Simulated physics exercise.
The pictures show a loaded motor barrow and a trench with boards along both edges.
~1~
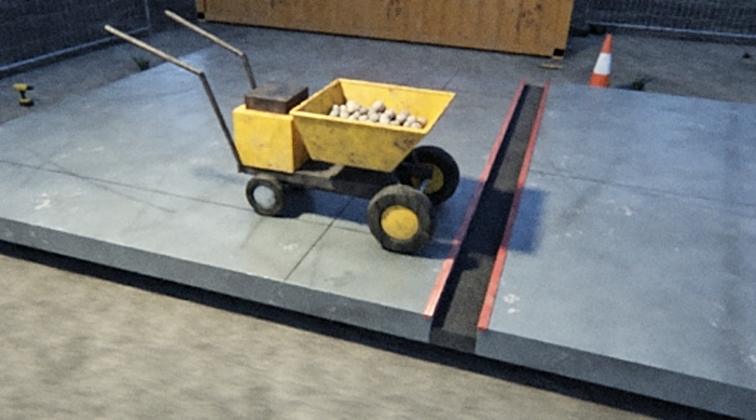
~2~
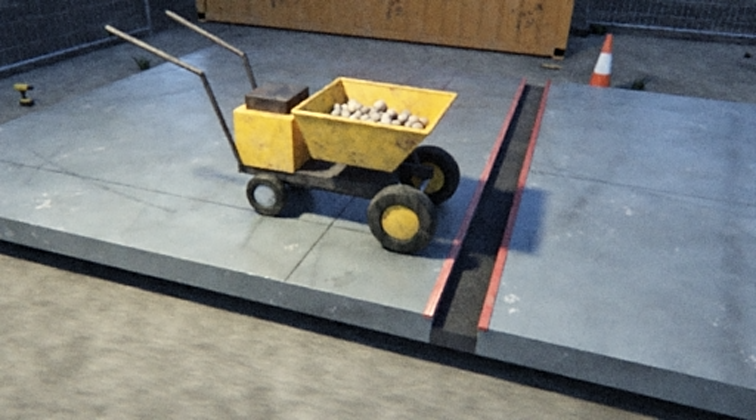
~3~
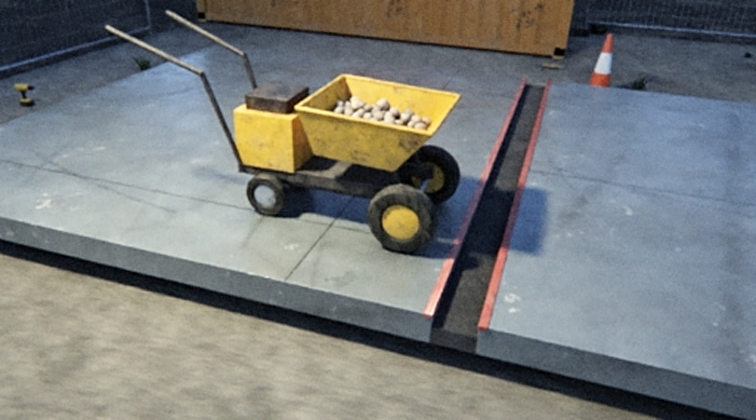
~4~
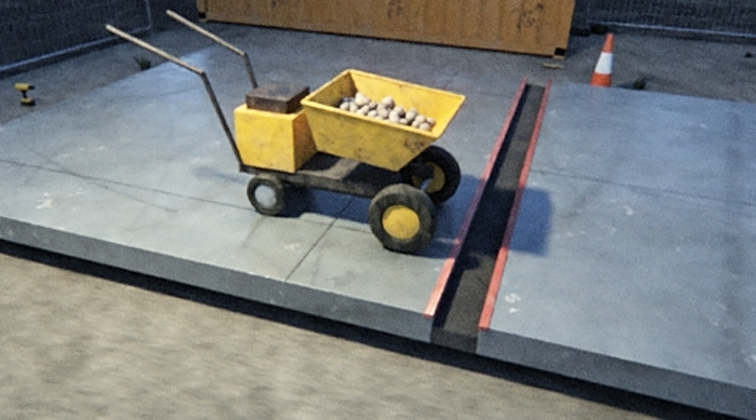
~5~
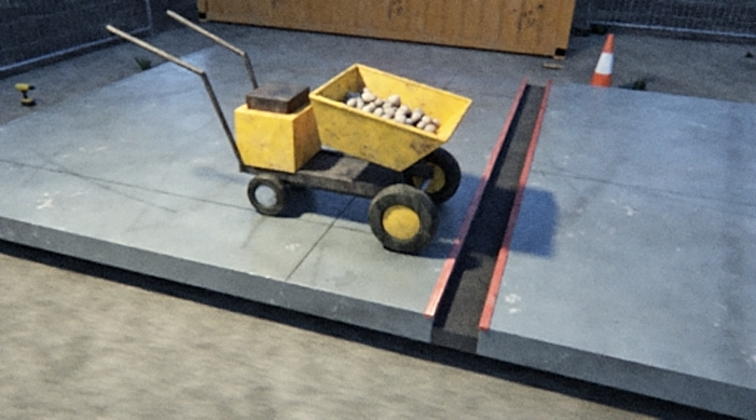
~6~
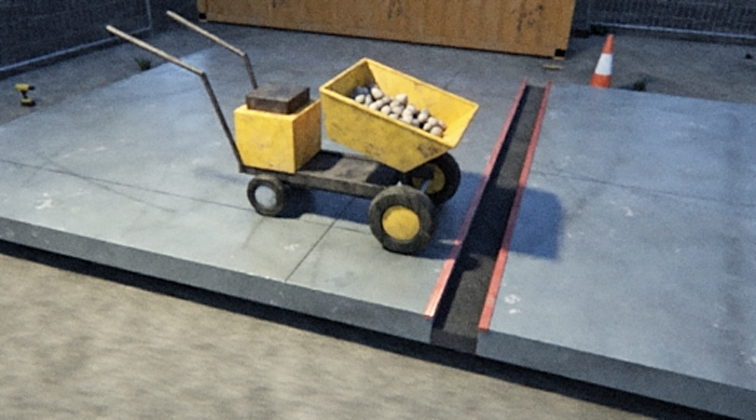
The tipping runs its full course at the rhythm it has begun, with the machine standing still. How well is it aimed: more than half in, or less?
The trench ends with only the smaller part of it.
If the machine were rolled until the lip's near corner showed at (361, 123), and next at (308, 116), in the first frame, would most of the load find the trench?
At the first place above a half, at the second under half.
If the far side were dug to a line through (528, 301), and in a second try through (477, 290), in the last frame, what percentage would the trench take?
Roughly 50 per cent, and 0 per cent.
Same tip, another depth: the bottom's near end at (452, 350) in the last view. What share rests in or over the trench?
Some 10 per cent.
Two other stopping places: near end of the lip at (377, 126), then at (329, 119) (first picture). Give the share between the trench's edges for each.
About 70 and 40 per cent.
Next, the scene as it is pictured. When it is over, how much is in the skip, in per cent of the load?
Some 0 per cent.
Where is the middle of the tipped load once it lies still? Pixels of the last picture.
At about (540, 245).
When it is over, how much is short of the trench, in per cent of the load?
Roughly 0 in a hundred.
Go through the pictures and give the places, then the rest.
The first picture shows lip of the skip (427, 133), level; top of the load (375, 119), river pebbles; first edge of the trench (441, 282); far edge (492, 293), the trench under half as wide as the skip, and shallow for its width.
The second picture shows lip of the skip (428, 133), level; top of the load (377, 118).
The third picture shows lip of the skip (432, 134), tipped barely; top of the load (368, 120).
The fourth picture shows lip of the skip (438, 137), tipped a little; top of the load (367, 111).
The fifth picture shows lip of the skip (446, 141), tipped a little; top of the load (373, 108).
The sixth picture shows lip of the skip (454, 146), tipped clearly; top of the load (367, 104); first edge of the trench (442, 283); far edge (493, 294).
Just after the last frame, skip tipped steeply; every one in the skip.
A moment on, skip tipped steeply; almost all in the skip; about a tenth beyond it; just a few falling.
Further on, skip tipped right over; about a tenth in the skip; just a few in or heaped over the trench; the larger part beyond it.
When it is over, skip tipped right over; about a tenth in or heaped over the trench; almost all beyond it.
